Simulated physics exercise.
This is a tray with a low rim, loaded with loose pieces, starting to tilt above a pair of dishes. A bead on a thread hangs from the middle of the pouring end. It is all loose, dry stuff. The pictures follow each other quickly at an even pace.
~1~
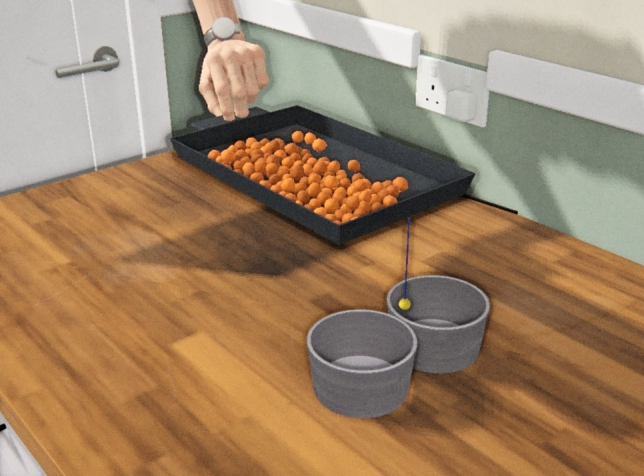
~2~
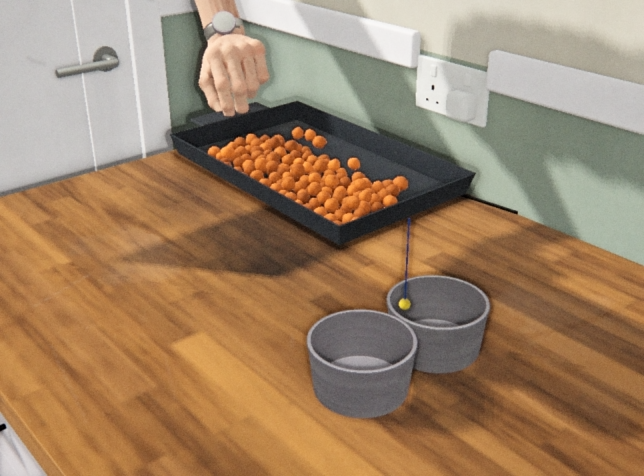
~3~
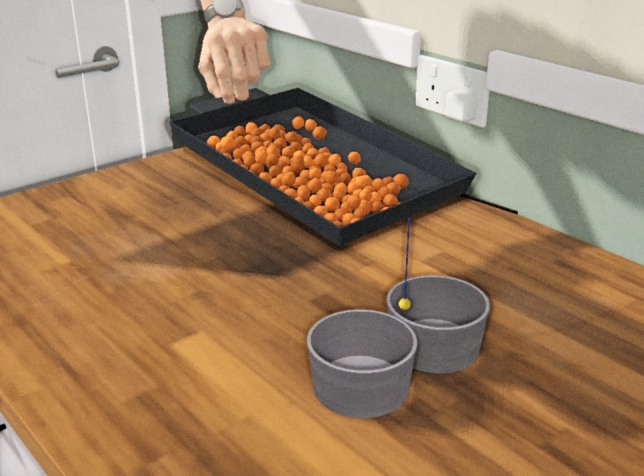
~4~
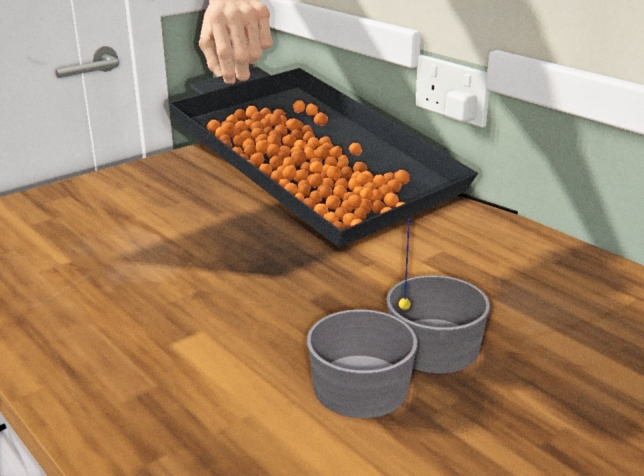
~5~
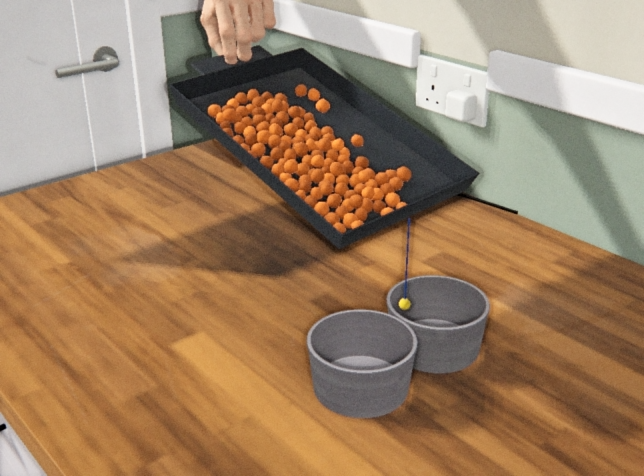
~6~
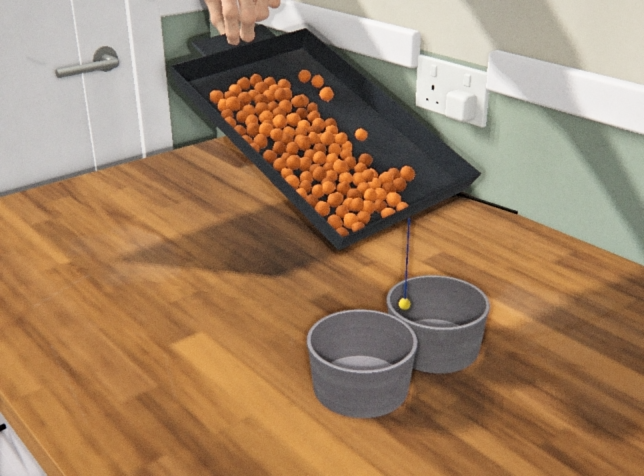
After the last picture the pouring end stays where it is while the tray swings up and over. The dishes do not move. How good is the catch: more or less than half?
They take under half between them.
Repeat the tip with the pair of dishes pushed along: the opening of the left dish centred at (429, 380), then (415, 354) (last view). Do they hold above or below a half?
First the larger part, then more than half.
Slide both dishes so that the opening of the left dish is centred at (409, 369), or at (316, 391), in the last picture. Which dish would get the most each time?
In turn: The left dish; the right one.
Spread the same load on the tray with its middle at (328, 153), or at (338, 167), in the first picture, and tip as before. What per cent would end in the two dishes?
Roughly 30 per cent, and 20 per cent.
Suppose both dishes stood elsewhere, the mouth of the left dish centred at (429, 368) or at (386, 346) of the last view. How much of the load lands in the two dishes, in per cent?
First some 70, then 50 per cent.
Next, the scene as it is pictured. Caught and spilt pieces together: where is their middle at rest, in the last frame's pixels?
At about (438, 436).
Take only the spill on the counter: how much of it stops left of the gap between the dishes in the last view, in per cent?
Close to 20 per cent.
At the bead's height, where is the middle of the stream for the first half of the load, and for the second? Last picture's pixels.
Early half (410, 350), late half (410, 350).
Just after the last frame, tray tipped steeply; almost all on the tray; just a few outside both; about a tenth in the air.
A moment on, tray tipped past a quarter turn; roughly a quarter on the tray; about a tenth in the left dish; roughly half outside both; roughly a quarter in the air.
Further on, tray tipped past a quarter turn; roughly a quarter in the left dish; the larger part outside both.
When it is over, tray tipped past a quarter turn; roughly a quarter in the left dish; not one in the right dish; the larger part outside both.
